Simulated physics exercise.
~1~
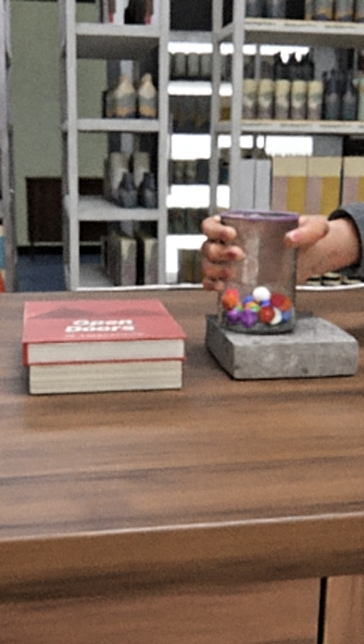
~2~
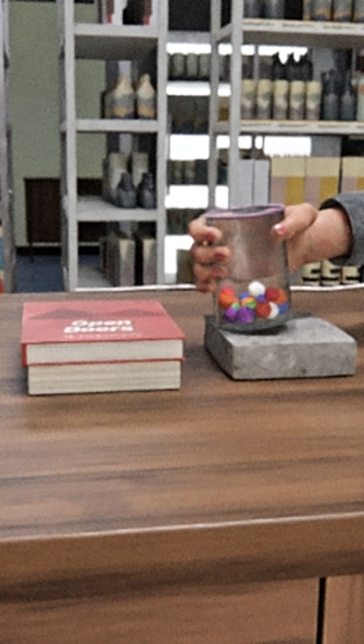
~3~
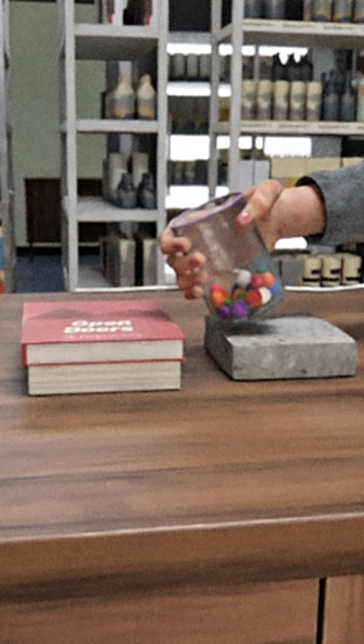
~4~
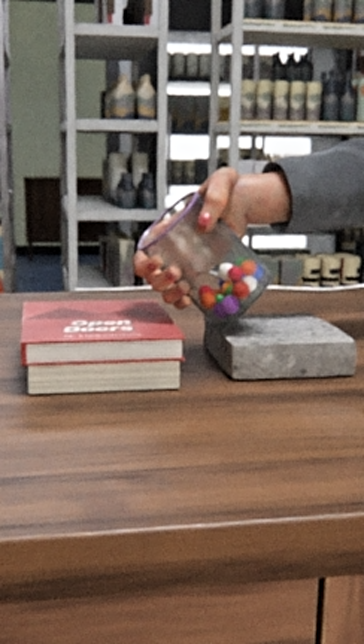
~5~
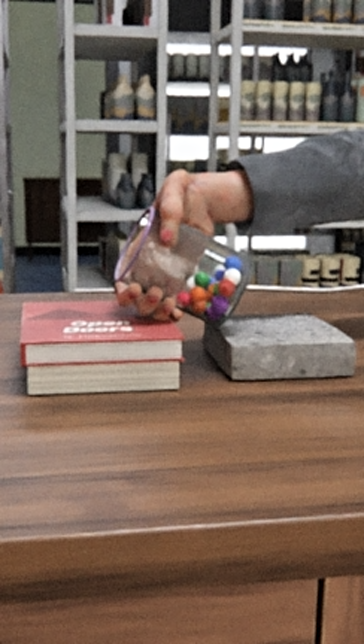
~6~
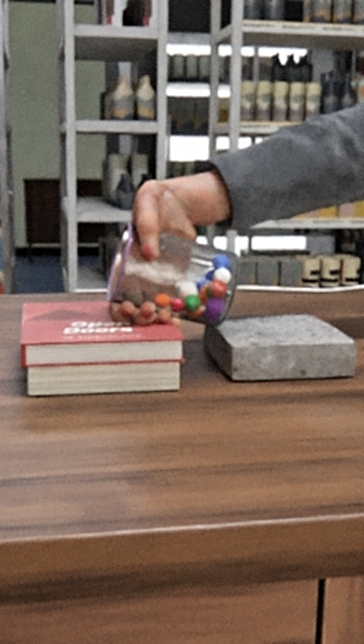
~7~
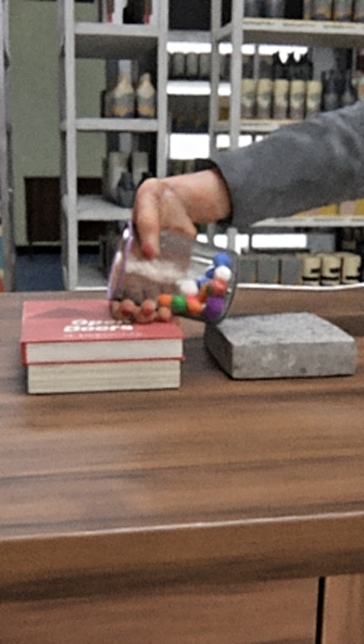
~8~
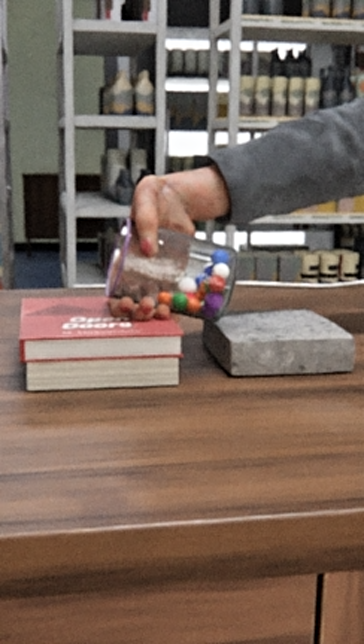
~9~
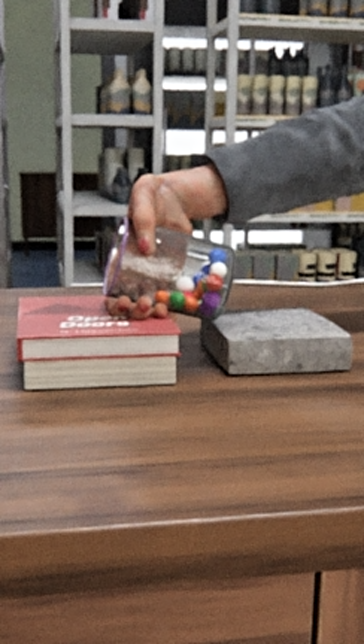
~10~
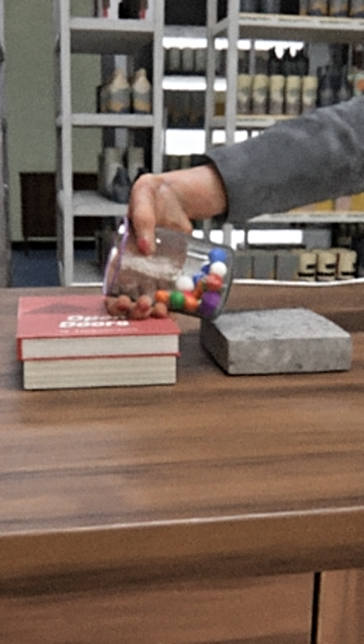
A clear glass holding small colourful balls is lifted by a hand from a grey block, tipped over to the left and lowered onto a red-covered pile of books, where the hand holds it on its side with the balls still inside.
